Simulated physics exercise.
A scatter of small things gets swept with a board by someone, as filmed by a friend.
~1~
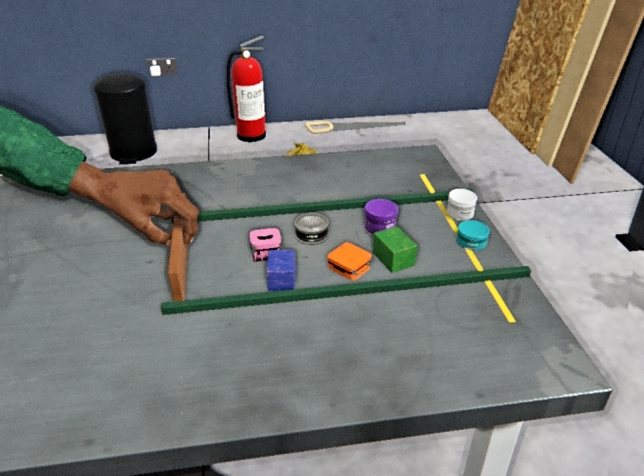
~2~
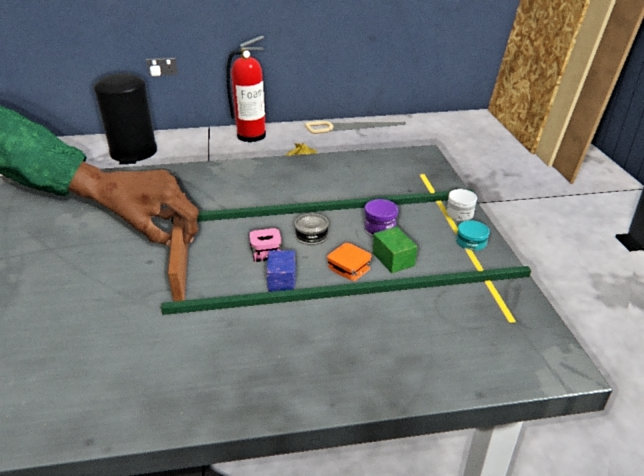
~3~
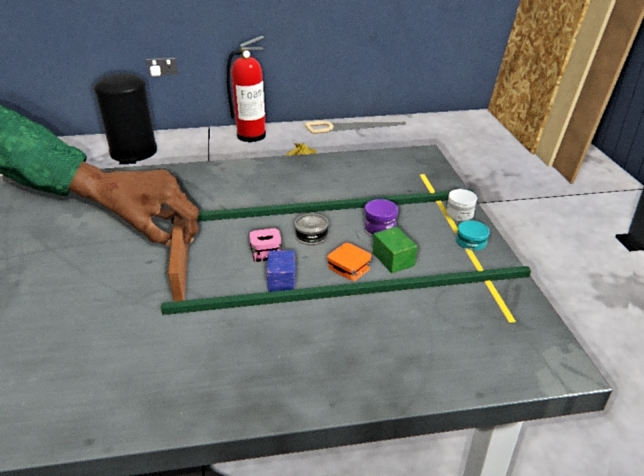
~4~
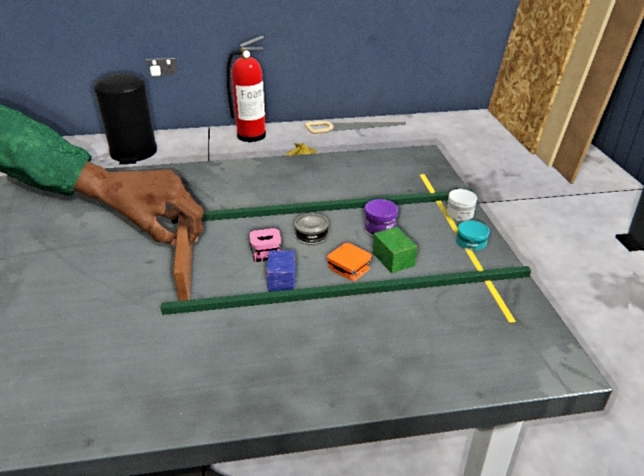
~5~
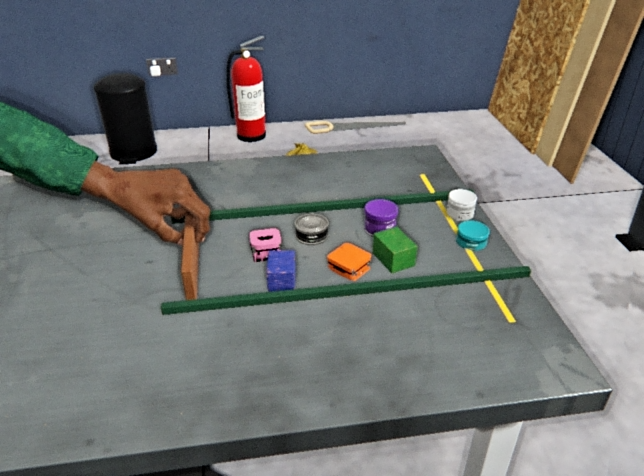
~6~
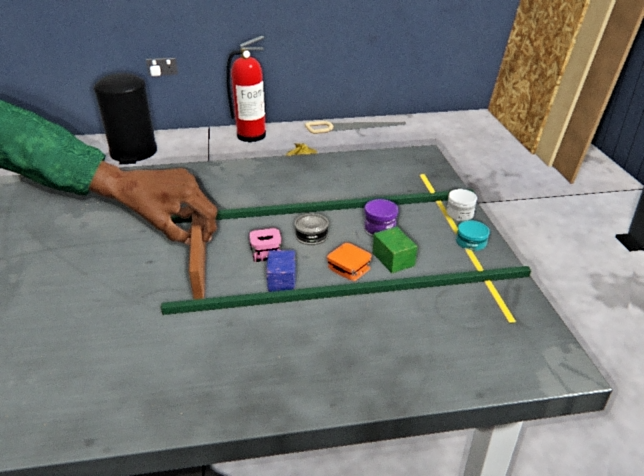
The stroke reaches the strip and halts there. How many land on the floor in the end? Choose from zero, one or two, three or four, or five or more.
In the end, three or four land there.
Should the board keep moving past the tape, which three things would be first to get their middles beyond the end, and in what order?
The order goes the turquoise tub, the green block, and then the purple pot.
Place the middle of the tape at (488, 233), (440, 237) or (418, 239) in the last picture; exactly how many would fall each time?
Per try in turn: 7, 1, 0.
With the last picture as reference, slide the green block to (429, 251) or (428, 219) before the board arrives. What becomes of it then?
The green block drops away, then drops away.
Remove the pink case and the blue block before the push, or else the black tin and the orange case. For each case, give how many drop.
Fallen: 3, and 1 in the other try.
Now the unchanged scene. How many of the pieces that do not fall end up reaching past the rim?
That comes to 1 of them.
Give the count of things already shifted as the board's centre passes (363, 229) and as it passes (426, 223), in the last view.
6 at one spot and 8 at the other.
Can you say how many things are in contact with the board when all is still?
3 of them.
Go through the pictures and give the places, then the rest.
The first frame shows white tub (461, 205); turquoise tub (473, 235); green block (394, 250); board (180, 245); tape (459, 235).
The second frame shows turquoise tub (472, 236); purple pot (381, 219).
The third frame shows green block (394, 250); blue block (281, 271).
The fourth frame shows white tub (461, 205); board (184, 245).
The fifth frame shows turquoise tub (472, 236); black tin (312, 229).
The sixth frame shows white tub (461, 205); turquoise tub (472, 236); green block (394, 250); board (198, 243); tape (459, 235).
Early on, none off yet; white tub at rest near (461, 205); turquoise tub at rest near (472, 236); green block at rest near (397, 249).
Finally, the number that fall off is three or four; lost, orange case, purple pot, green block and turquoise tub.
